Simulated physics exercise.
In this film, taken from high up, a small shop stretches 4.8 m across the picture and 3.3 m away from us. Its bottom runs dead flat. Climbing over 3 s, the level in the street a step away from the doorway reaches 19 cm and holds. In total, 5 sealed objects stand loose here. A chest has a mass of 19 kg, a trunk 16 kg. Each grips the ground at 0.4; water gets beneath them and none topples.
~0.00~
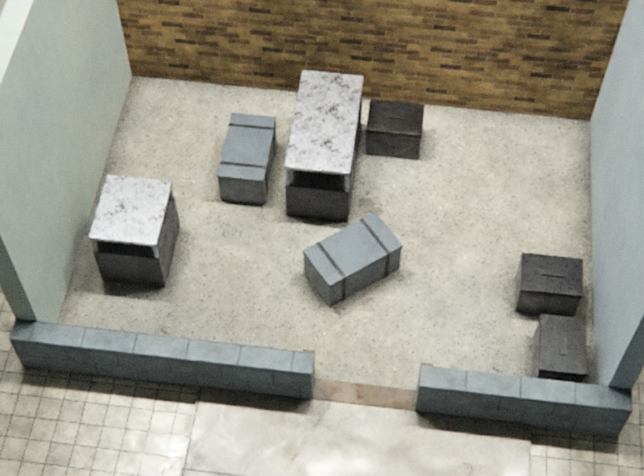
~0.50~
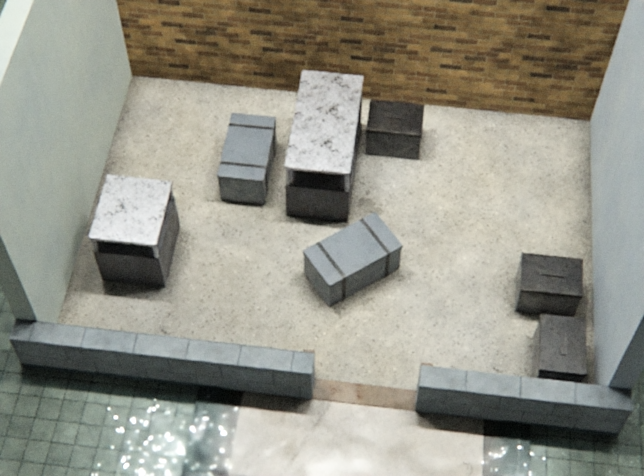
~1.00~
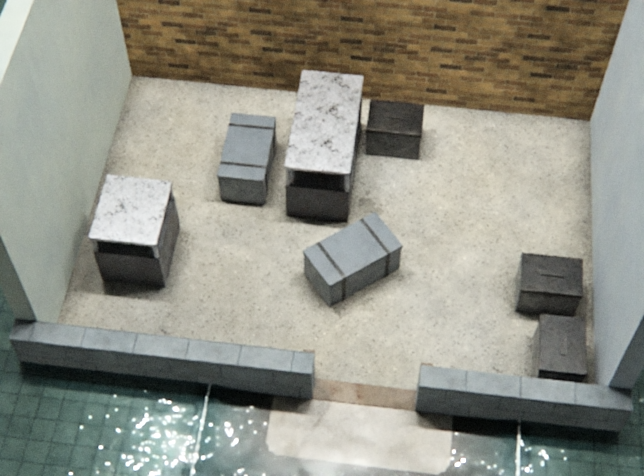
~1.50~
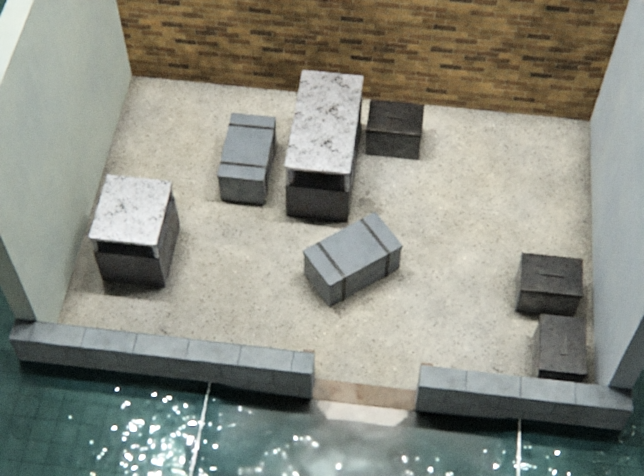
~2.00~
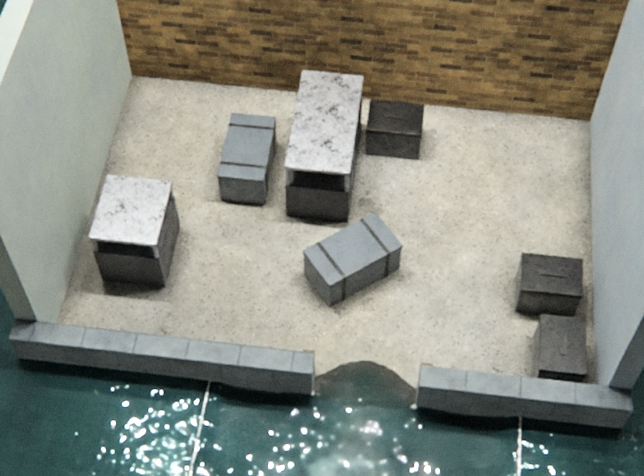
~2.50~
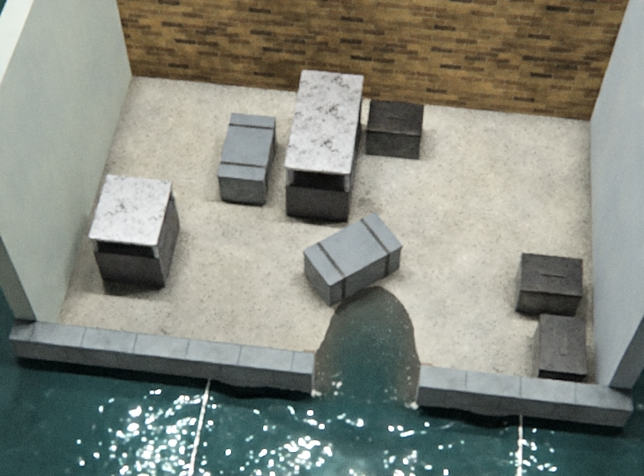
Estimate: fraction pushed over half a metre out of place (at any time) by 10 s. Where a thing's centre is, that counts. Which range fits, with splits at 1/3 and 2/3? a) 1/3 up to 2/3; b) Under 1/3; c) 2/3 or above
Under 1/3.
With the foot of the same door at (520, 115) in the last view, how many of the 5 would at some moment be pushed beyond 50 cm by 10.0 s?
In that case the number is 3.
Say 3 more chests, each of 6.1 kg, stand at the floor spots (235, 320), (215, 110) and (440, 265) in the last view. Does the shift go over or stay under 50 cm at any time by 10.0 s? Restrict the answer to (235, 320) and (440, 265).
One by one: Below; above.
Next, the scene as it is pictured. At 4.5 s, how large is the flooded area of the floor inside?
Some 8.0 m2 of it.
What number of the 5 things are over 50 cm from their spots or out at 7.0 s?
At that time I count 0.
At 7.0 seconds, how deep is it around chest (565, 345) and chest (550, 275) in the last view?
Depths: Near 1 cm, then near 3 cm.
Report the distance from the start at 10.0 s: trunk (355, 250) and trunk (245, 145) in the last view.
40 cm and 0 cm respectively.
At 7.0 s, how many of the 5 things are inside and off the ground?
Count: 0.
After 3.5 s 0 of 5 are over 50 cm from their spots; 0 afloat.
After 4.5 s 0 of 5 are over 50 cm from their spots; 0 afloat.
After 7.0 s 0 of 5 are over 50 cm from their spots; 0 afloat.
After 10.0 s 0 of 5 are over 50 cm from their spots, and 0 have been at some point; 0 afloat.
